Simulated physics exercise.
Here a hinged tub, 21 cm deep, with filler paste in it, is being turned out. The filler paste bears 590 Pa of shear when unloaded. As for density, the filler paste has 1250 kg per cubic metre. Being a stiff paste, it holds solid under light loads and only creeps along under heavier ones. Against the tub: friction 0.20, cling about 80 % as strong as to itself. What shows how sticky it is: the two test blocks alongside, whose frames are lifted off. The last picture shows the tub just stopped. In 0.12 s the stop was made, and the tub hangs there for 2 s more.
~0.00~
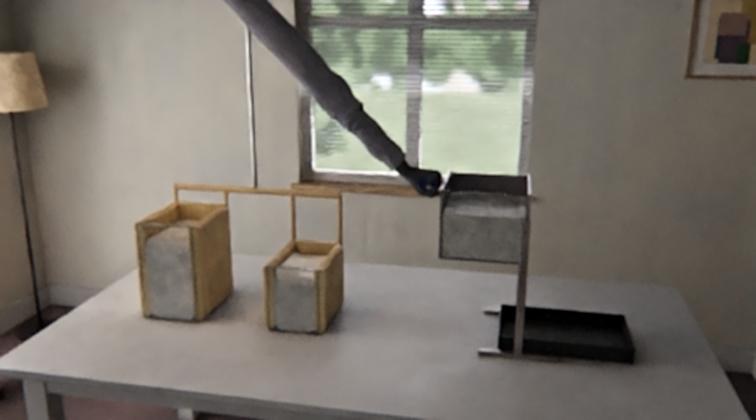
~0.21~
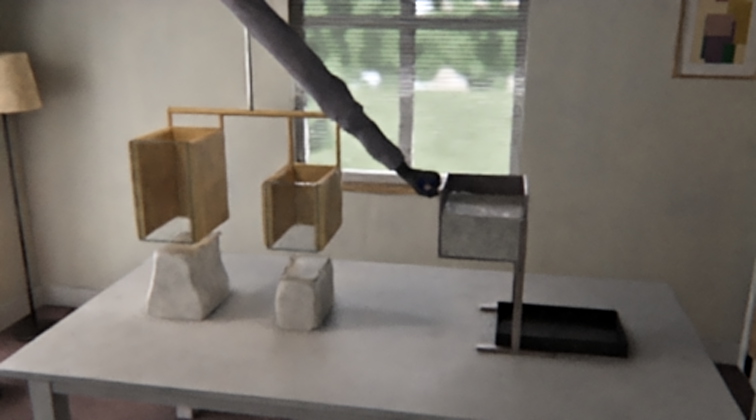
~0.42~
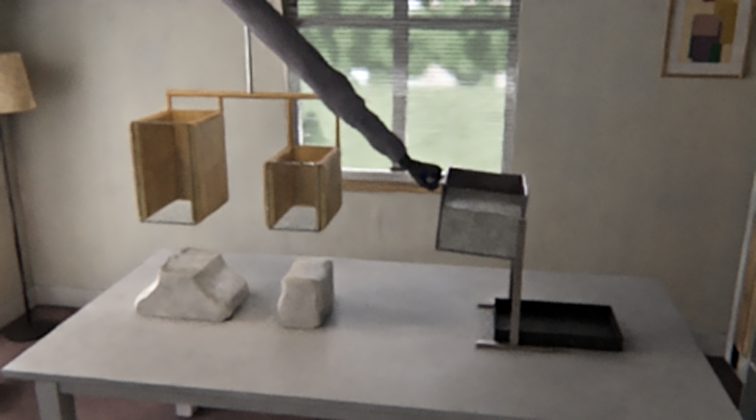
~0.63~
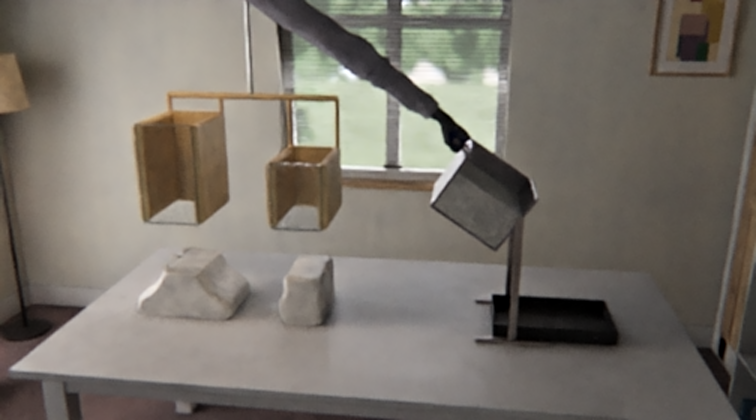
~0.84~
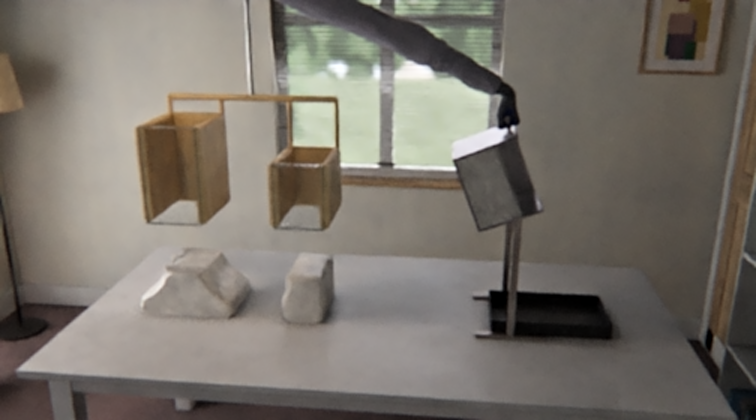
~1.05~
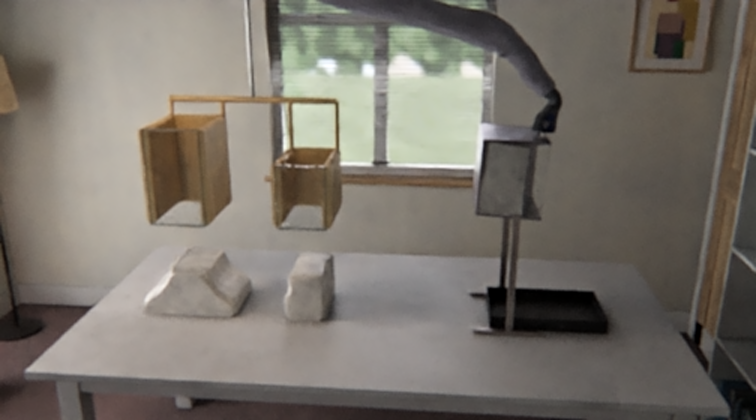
To begin with, two joined wooden moulds lift off a pair of pale blocks, and the larger left block slumps and spreads while the right one sags only slightly. A dark arm then swings the hinged grey tub of paste up and over to the right, about a quarter turn, above a black tray.
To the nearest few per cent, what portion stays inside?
About 56 %.
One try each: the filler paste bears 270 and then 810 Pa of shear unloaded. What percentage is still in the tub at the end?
You'd see 40 percent the first time and 90 percent the second.
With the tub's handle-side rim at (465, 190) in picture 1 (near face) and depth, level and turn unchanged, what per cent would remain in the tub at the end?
That would leave about 100 % in the tub.
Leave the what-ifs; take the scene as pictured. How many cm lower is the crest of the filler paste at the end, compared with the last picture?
About 13 cm.
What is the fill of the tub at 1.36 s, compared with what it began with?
About 80 %.
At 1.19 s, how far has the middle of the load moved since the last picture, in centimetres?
Displacement noted: Approx. 4 cm... about that.
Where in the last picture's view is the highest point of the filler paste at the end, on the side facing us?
Highest point: Approx. (501, 184).
After 1.19 s, the tub is at 93 degrees and holds 100 %.
After 1.36 s, the tub is at 93 degrees and holds 81 %.
After 1.53 s, the tub is at 93 degrees and holds 59 %.
After 1.70 s, the tub is at 93 degrees and holds 56 %.
After 3.05 s, the tub is at 93 degrees and holds 56 %.
